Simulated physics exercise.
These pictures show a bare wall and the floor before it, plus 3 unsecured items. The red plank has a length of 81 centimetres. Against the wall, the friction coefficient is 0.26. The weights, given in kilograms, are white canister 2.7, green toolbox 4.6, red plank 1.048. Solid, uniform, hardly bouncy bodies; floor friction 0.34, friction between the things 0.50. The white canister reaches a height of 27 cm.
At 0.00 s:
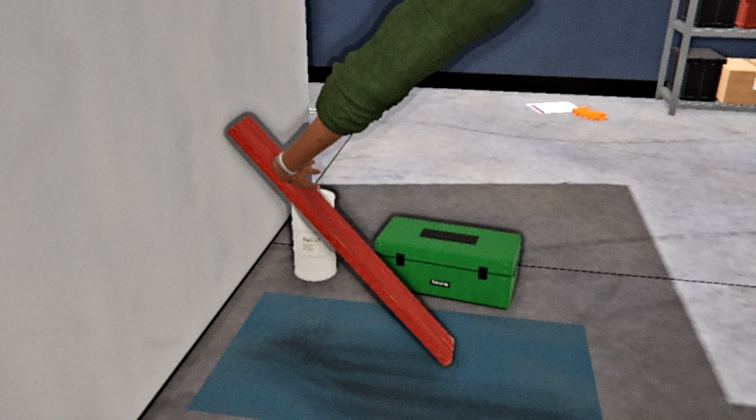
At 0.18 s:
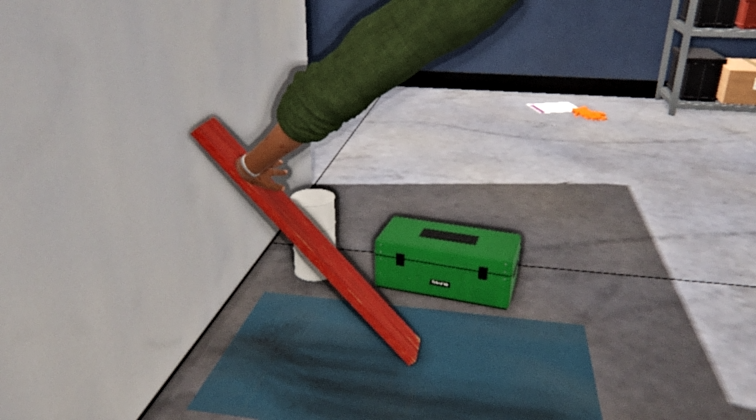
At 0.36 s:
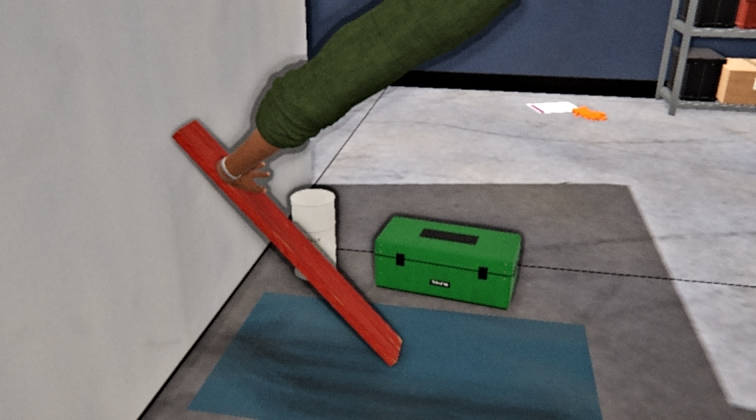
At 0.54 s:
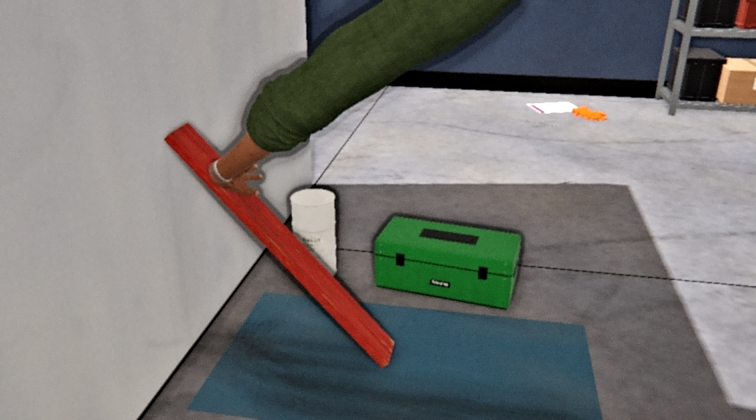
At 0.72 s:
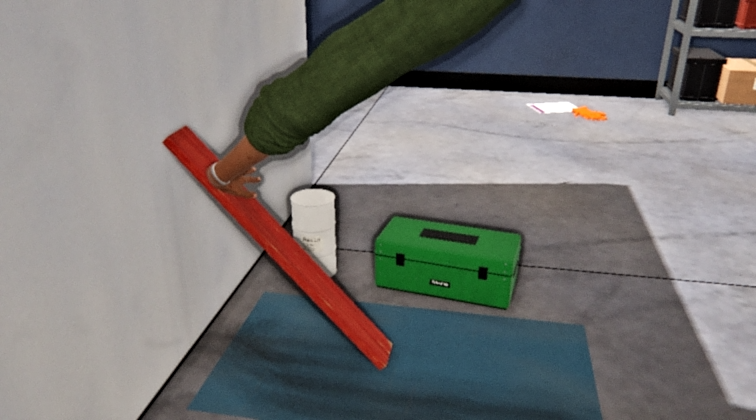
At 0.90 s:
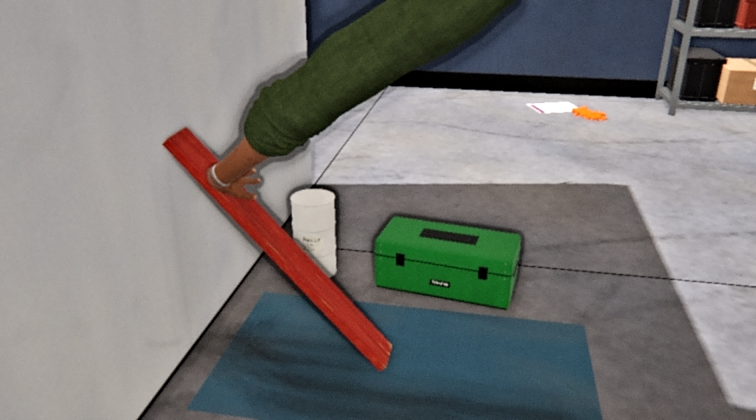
Red plank held by a green-sleeved arm shifting left to lean against a pale wall, beside a white canister and green toolbox.
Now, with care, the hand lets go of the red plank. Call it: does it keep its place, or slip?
It slips.
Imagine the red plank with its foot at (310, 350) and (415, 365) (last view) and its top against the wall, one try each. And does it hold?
Well, in the first case it does not budge, and in the second case it comes down.
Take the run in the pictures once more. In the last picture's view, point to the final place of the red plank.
About (340, 352).
Around 1.30 s, red plank leaning 6° more than when let go near (296, 263).
Around 1.50 s, red plank leaning 22° more than when let go near (321, 295).
Around 1.60 s, red plank leaning 40° more than when let go near (336, 334).
Finally (2.2 s), on their side or leaning hard on the floor, red plank; the other 2 still in place (within 10 cm). Final places as that camera would see them, red plank near (340, 352). The plank gives way.
